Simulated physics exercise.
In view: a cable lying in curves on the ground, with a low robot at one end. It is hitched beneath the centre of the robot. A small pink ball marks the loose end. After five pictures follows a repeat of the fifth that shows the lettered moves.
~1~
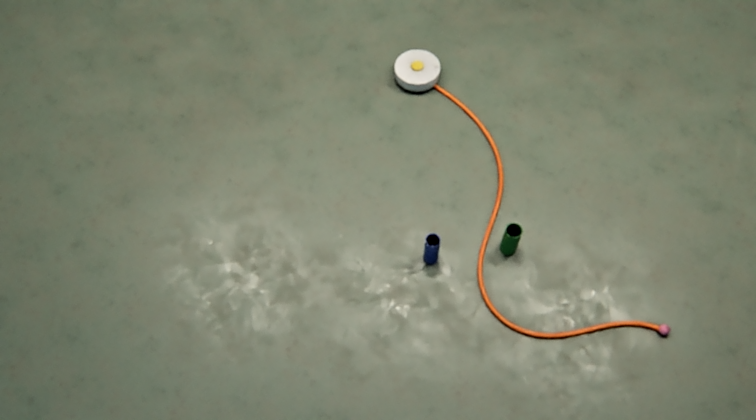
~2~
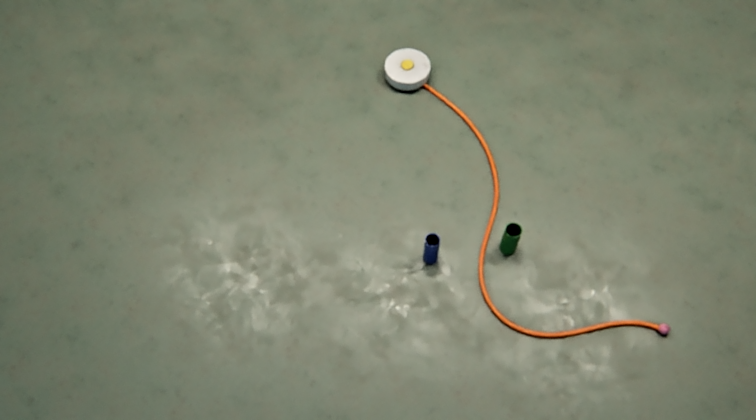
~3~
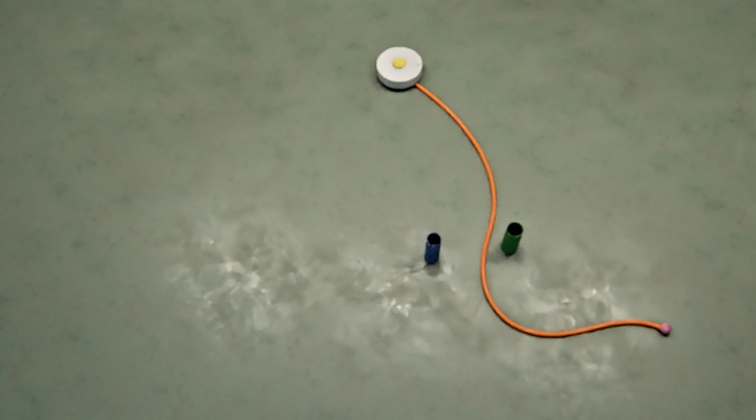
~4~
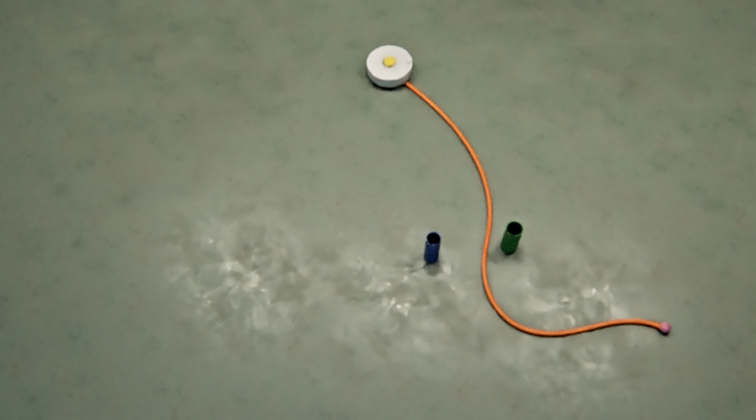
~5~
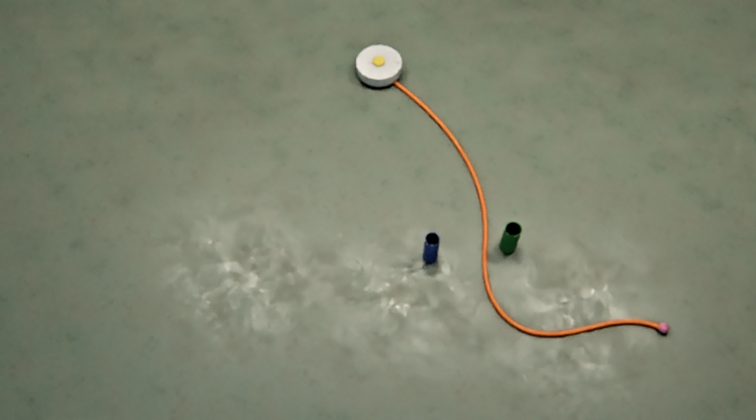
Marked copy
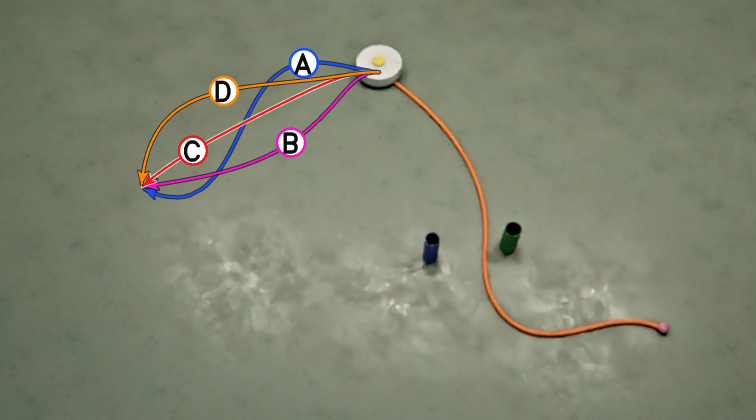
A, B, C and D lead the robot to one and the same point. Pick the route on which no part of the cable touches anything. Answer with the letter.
It should follow C.
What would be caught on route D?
The green post.
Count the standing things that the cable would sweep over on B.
It sweeps one.
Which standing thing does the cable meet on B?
It is the blue post.
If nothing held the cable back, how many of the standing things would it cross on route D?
It sweeps one.
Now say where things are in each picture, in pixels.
The first picture shows robot (417, 71); free end (664, 330); blue post (432, 249).
The second picture shows robot (407, 70); blue post (432, 249).
The third picture shows robot (399, 69); free end (666, 328).
The fourth picture shows robot (390, 67); green post (512, 238).
The fifth picture shows robot (379, 67); blue post (431, 248); green post (510, 238); free end (664, 328).
On the marked copy, A from (379, 72) via (252, 108) to (144, 189); B from (379, 72) via (281, 149) to (146, 187); C from (379, 72) via (260, 115) to (143, 186); D from (379, 72) via (235, 89) to (142, 184).
With C. Early on, robot (289, 94), middle of the cable (466, 215), free end (664, 328).
Further on, robot (199, 141), middle of the cable (418, 206), free end (641, 323).
At the end, robot (138, 183), middle of the cable (375, 207), free end (600, 309); nothing has been touched.
As for the rest, A meets the green post; B meets the blue post; D meets the green post.
